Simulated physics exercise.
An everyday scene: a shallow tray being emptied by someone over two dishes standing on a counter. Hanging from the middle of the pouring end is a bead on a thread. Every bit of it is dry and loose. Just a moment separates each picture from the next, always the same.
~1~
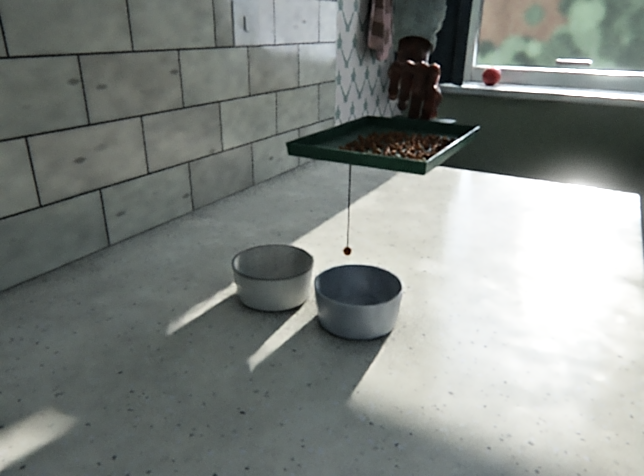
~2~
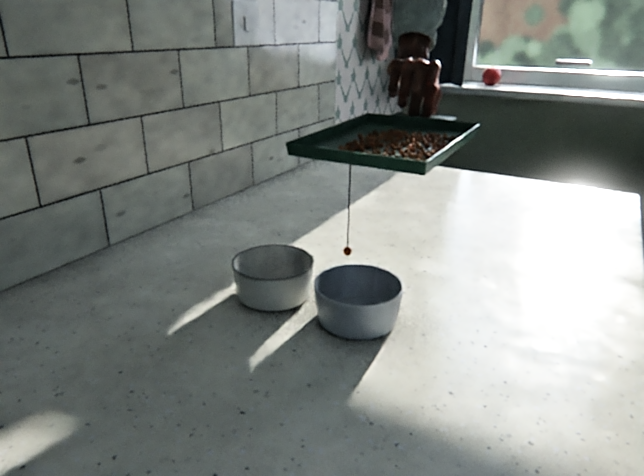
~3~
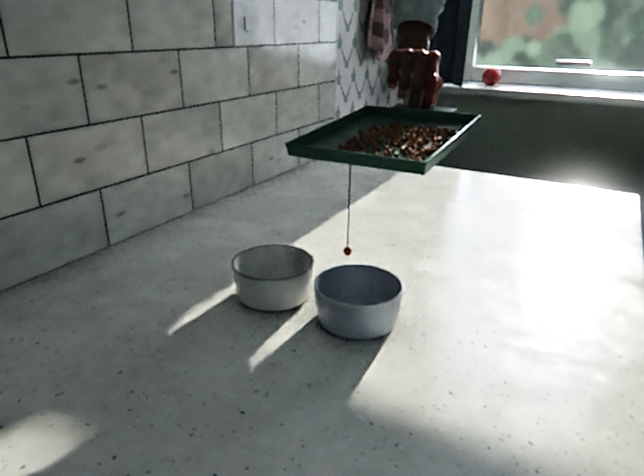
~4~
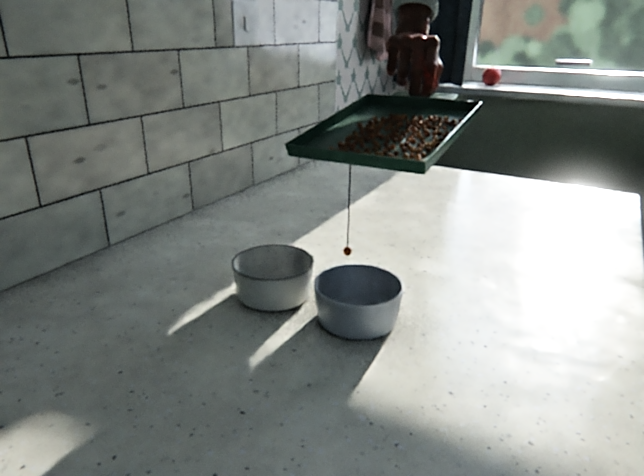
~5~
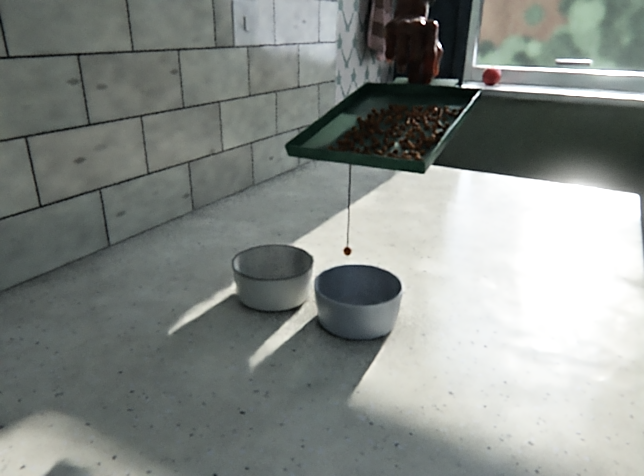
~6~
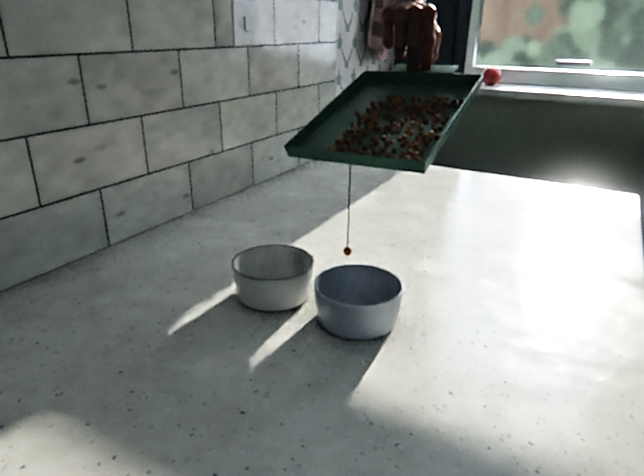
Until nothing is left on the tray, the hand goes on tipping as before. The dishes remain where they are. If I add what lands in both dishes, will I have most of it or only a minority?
Mostly caught.
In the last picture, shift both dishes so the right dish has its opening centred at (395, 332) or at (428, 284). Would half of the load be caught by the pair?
The pair would catch the lesser share the first time and the lesser share the second time.
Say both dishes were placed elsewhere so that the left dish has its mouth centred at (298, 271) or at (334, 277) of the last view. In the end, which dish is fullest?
In the first try it's the one on the left, and in the second it's the one on the left.
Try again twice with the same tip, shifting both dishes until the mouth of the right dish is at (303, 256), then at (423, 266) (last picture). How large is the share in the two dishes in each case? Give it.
I'd expect some 30 percent, and then some 0 percent.
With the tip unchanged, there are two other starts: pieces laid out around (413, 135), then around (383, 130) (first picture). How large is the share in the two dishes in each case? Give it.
Respectively 80 and 80 in a hundred.
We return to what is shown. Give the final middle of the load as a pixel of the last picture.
Centre at rest: Close to (338, 312).
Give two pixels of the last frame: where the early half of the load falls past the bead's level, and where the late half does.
(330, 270) first, (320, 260) later.
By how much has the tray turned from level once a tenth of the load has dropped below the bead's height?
About 105 degrees.
Shortly afterwards, tray tipped steeply; all but a few on the tray; only a few in the air.
Next, tray tipped right over; all but a few on the tray; only a few in the right dish; only a few in the left dish; only a few outside both; only a few in the air.
Some moments later, tray tipped past a quarter turn; near half in the right dish; near a quarter in the left dish; near a quarter outside both.
In the end, tray tipped past a quarter turn; near half in the right dish; near a quarter in the left dish; near a quarter outside both.
